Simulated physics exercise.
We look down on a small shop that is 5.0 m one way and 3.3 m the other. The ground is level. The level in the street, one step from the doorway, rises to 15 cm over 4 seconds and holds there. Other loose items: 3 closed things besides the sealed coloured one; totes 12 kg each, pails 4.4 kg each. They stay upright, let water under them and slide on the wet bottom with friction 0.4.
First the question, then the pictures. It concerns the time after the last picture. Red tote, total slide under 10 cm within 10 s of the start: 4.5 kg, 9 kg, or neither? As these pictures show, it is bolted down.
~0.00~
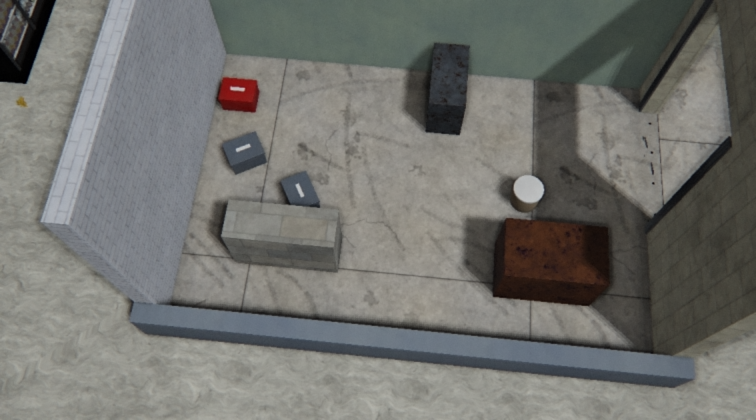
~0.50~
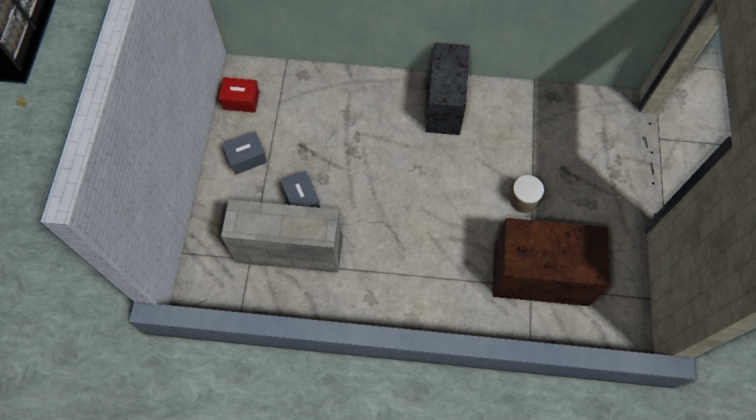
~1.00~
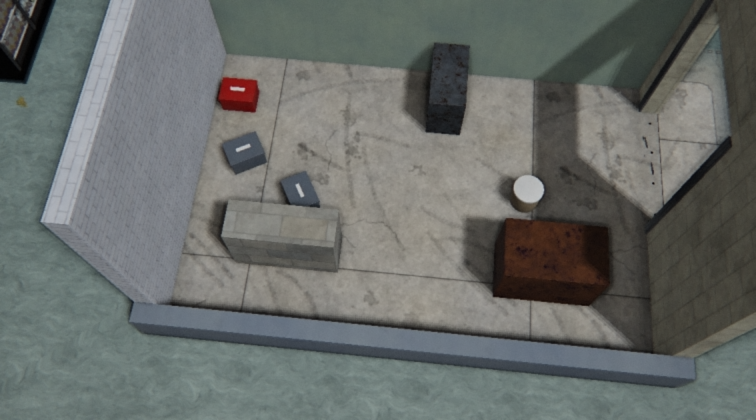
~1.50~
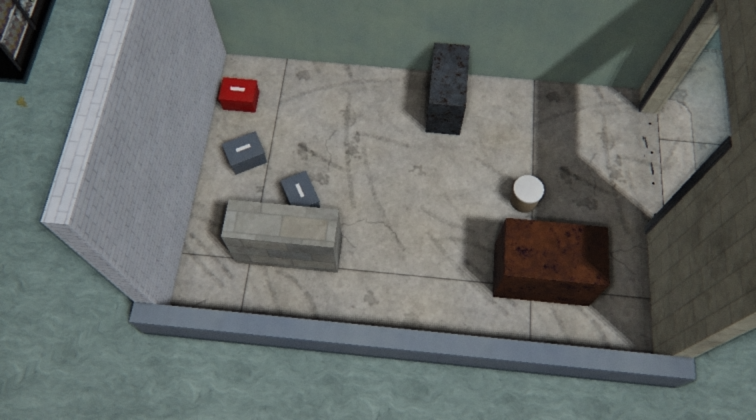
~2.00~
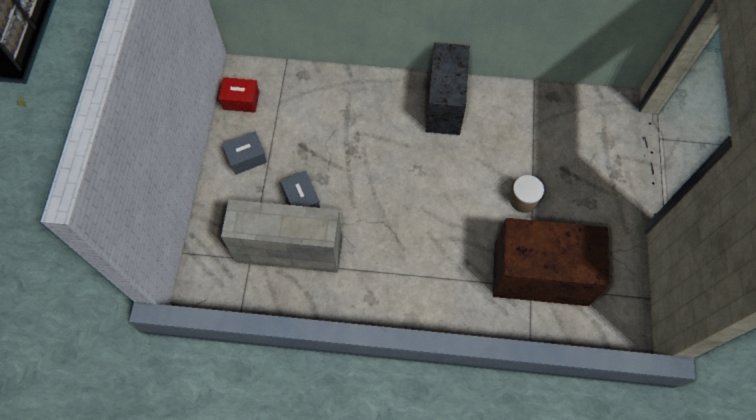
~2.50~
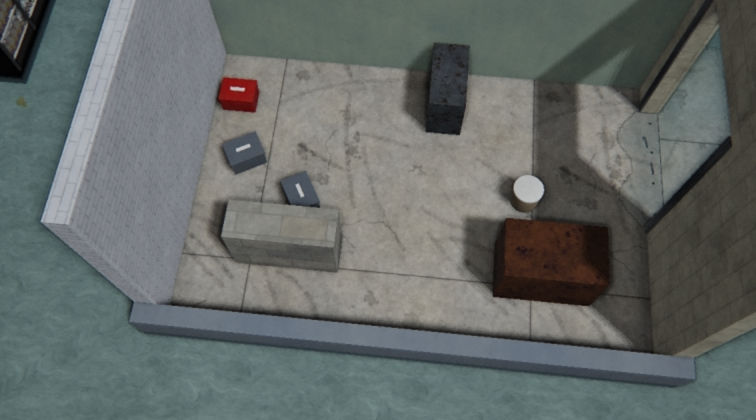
9 kg.
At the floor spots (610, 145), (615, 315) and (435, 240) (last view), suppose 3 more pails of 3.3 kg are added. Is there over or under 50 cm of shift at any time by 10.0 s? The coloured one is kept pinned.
In turn: Beyond it, within it, beyond it.
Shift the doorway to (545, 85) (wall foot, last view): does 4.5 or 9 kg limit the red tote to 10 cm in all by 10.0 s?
Then the lighter mass suffices.
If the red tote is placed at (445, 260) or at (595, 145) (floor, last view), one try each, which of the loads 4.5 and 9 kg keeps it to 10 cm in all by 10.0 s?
In order: Both fall short; both fall short.
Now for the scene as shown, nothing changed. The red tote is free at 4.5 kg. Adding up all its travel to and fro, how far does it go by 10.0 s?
60 cm, roughly.
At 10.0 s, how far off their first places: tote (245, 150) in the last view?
0 cm.
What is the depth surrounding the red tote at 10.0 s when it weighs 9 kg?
Around 6 cm.
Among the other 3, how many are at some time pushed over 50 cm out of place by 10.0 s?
All told, that gives 1.
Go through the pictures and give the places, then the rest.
The red tote at (238, 89), on the bottom; water covers 0.0 m2; 0 of 4 have shifted, in the first frame.
The red tote at (238, 89), on the bottom; water covers 0.0 m2; 0 of 4 have shifted, in the second frame.
The red tote at (238, 89) rests on the ground; water covers 0.0 m2; 0 of 4 have shifted, in the third frame.
The red tote at (238, 89), on the bottom; water covers 0.0 m2; 0 of 4 have shifted, in the fourth frame.
The red tote at (238, 89) rests on the ground; water covers 0.0 m2; 0 of 4 have shifted, in the fifth frame.
The red tote at (238, 89) rests on the ground; water covers 0.2 m2; 0 of 4 have shifted, in the sixth frame.
After 3.5 s the red tote would be 0 cm from its start with 4.5 kg and 0 cm from its start with 9 kg; 0 cm of water round it then.
After 4.5 s the red tote would be 0 cm from its start with 4.5 kg and 0 cm from its start with 9 kg; 0 cm of water round it then.
After 7.0 s the red tote would be 0 cm from its start with 4.5 kg and 0 cm from its start with 9 kg; 1 cm of water round it then.
After 10.0 s the red tote would be 47 cm from its start with 4.5 kg and 0 cm from its start with 9 kg; 6 cm of water round it then.
